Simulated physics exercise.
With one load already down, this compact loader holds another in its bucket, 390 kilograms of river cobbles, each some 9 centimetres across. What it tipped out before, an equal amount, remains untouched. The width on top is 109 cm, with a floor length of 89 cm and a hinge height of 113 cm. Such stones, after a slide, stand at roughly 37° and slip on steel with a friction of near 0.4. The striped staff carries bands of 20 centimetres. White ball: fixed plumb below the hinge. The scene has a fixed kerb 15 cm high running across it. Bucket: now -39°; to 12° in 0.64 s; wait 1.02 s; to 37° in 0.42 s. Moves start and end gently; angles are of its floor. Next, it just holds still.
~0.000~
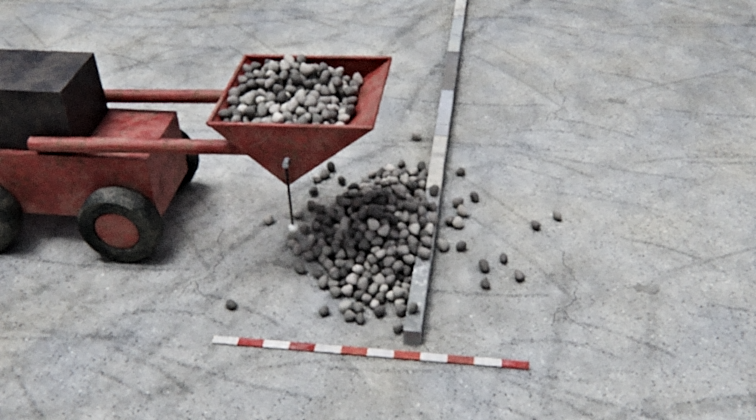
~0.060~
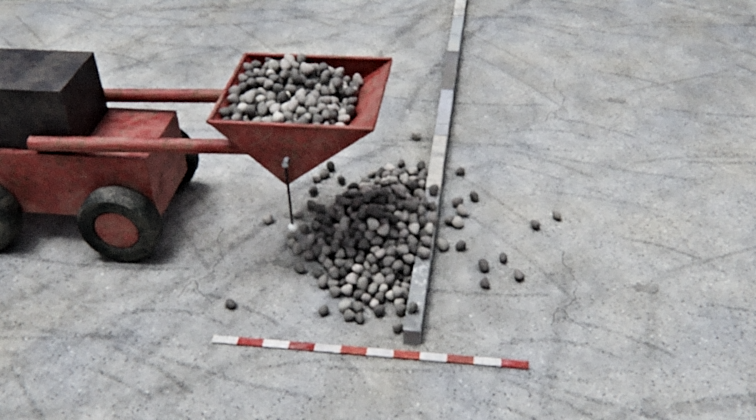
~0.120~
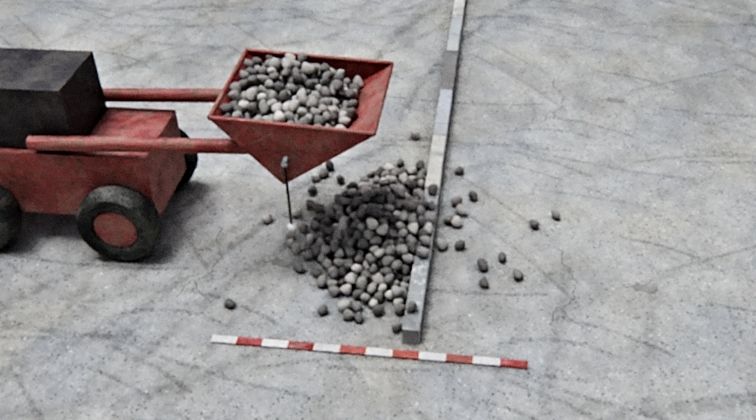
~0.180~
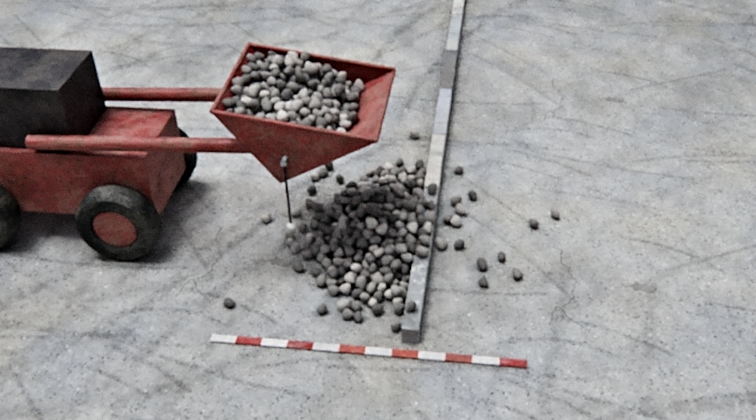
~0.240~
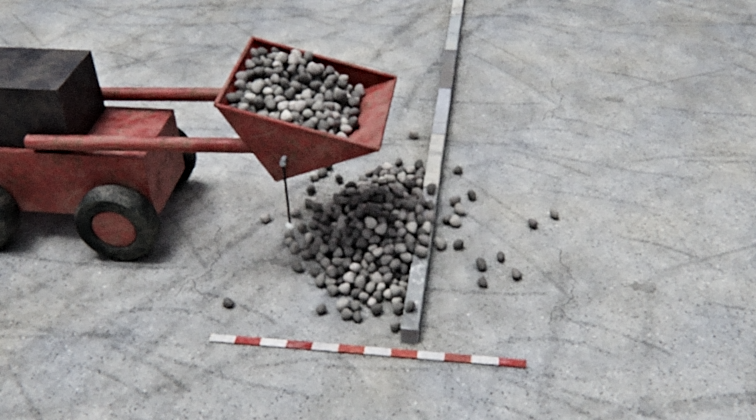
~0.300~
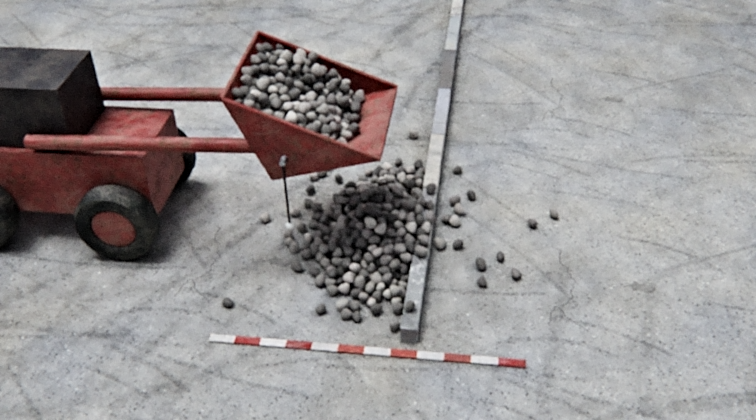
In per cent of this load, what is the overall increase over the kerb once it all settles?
36 out of 100, about.
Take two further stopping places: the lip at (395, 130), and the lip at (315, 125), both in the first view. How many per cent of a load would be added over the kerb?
Case one about 60 %, case two about 0 %.
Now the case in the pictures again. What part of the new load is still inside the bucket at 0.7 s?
Still inside: Some 100 %.
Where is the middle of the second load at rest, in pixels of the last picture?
The middle ends up near (409, 221).
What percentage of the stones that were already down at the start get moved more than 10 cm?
Roughly 5 percent.
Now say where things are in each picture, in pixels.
Lip at (373, 128), floor tilted -39°, highest stones at (282, 71). The earlier load is highest near (388, 215), 27 cm above ground level, 96 % on this side of the kerb, 4 % over the kerb, in the first picture.
The bucket is at -38°, its lip at (374, 130); the top of the load is at (280, 68); the stones move at 0.2 m/s on average, in the second picture.
Lip at (375, 134), floor tilted -34°, highest stones at (268, 69); the stones move at 0.3 m/s on average, in the third picture.
The bucket is at -29°, its lip at (378, 141); the top of the load is at (260, 67); the stones move at 0.4 m/s on average, in the fourth picture.
Lip at (379, 150), floor tilted -23°, highest stones at (260, 63); the stones move at 0.5 m/s on average, in the fifth picture.
The bucket is at -16°, its lip at (380, 160); the top of the load is at (265, 59); the stones move at 0.5 m/s on average, in the sixth picture.
After 0.5 s the floor is at 4°; in per cent of one load, 100 in the bucket, 96 on this side of the kerb, 4 over the kerb; the foremost stones are at (499, 243).
After 0.7 s the floor is at 12°; in per cent of one load, 100 in the bucket, 96 on this side of the kerb, 4 over the kerb; the foremost stones are at (499, 243).
After 2.5 s the floor is at 37°; in per cent of one load, 12 in the bucket, 156 on this side of the kerb, 32 over the kerb; the foremost stones are at (573, 255).
After 5.2 s the floor is at 37°; in per cent of one load, 0 in the bucket, 160 on this side of the kerb, 40 over the kerb; the foremost stones are at (581, 258). Net gain over the kerb, 36.
